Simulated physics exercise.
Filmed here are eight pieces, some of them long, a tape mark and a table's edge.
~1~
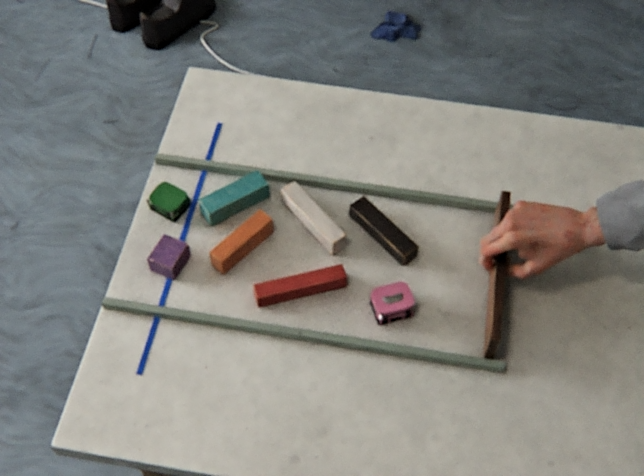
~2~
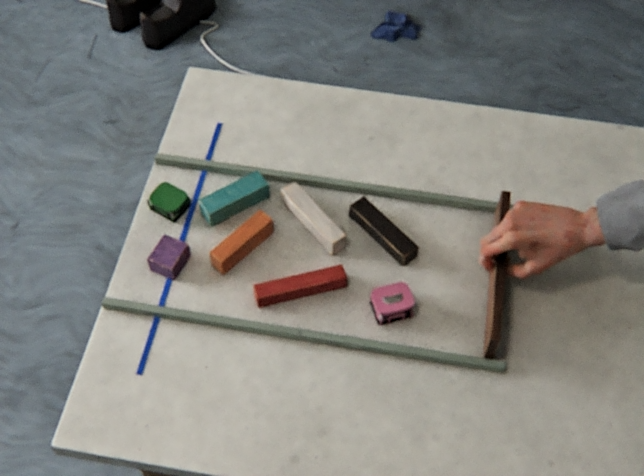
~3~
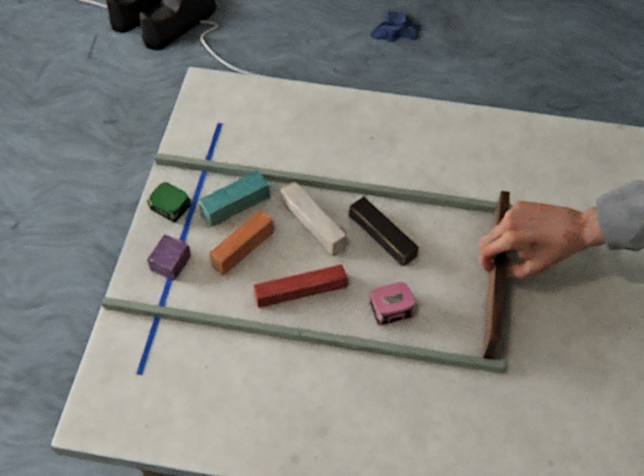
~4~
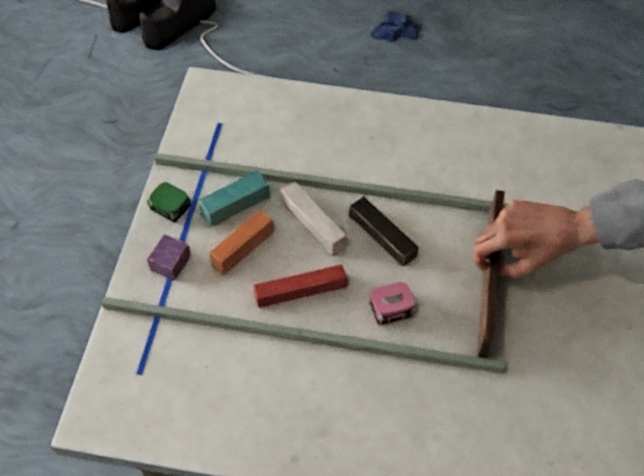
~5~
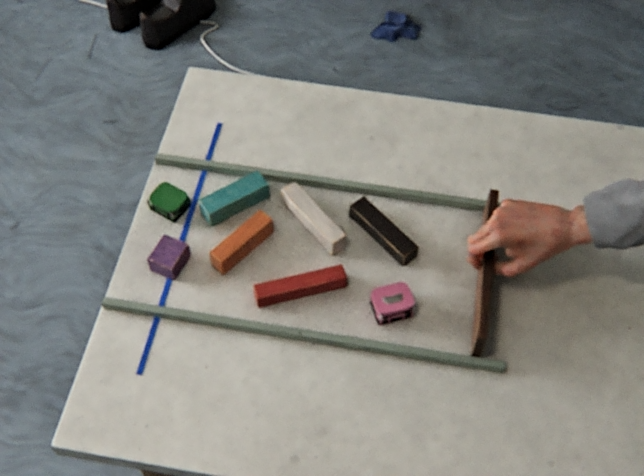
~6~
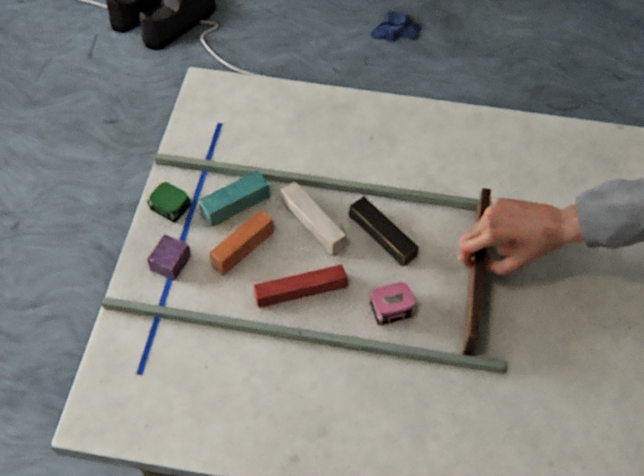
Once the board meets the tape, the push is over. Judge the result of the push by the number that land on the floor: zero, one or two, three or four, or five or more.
Most likely, three or possibly four will tumble down.
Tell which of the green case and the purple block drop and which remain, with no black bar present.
The green case falls; the purple block falls.
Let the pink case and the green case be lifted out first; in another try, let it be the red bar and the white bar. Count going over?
Result: 2 in the first case, with 2 in the second.
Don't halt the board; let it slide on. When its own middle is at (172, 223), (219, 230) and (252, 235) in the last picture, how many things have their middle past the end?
Past-the-end tally - position 1: 4, position 2: 1, position 3: 0.
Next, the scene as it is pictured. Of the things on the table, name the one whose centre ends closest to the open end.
The orange bar.
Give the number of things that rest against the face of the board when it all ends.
Count recorded: 3.
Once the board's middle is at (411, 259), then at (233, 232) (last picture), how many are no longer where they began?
In order, the tallies are 2 and 8.
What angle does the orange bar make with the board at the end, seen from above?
Roughly 0°.
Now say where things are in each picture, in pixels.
Green case (169, 202); purple block (169, 257); turquoise bar (235, 198); board (497, 273); tape (183, 237), in the first frame.
Purple block (169, 257); pink case (392, 304), in the second frame.
Turquoise bar (235, 198); board (497, 272), in the third frame.
Green case (169, 202); black bar (383, 231), in the fourth frame.
Purple block (169, 257); white bar (313, 218), in the fifth frame.
Green case (169, 202); purple block (169, 257); turquoise bar (235, 198); board (477, 270); tape (183, 237), in the sixth frame.
Soon after, none off yet; green case at rest near (169, 202); purple block at rest near (169, 257); turquoise bar at rest near (235, 198).
At rest, the number that fall off is three or four; fallen, turquoise bar, purple block and green case.
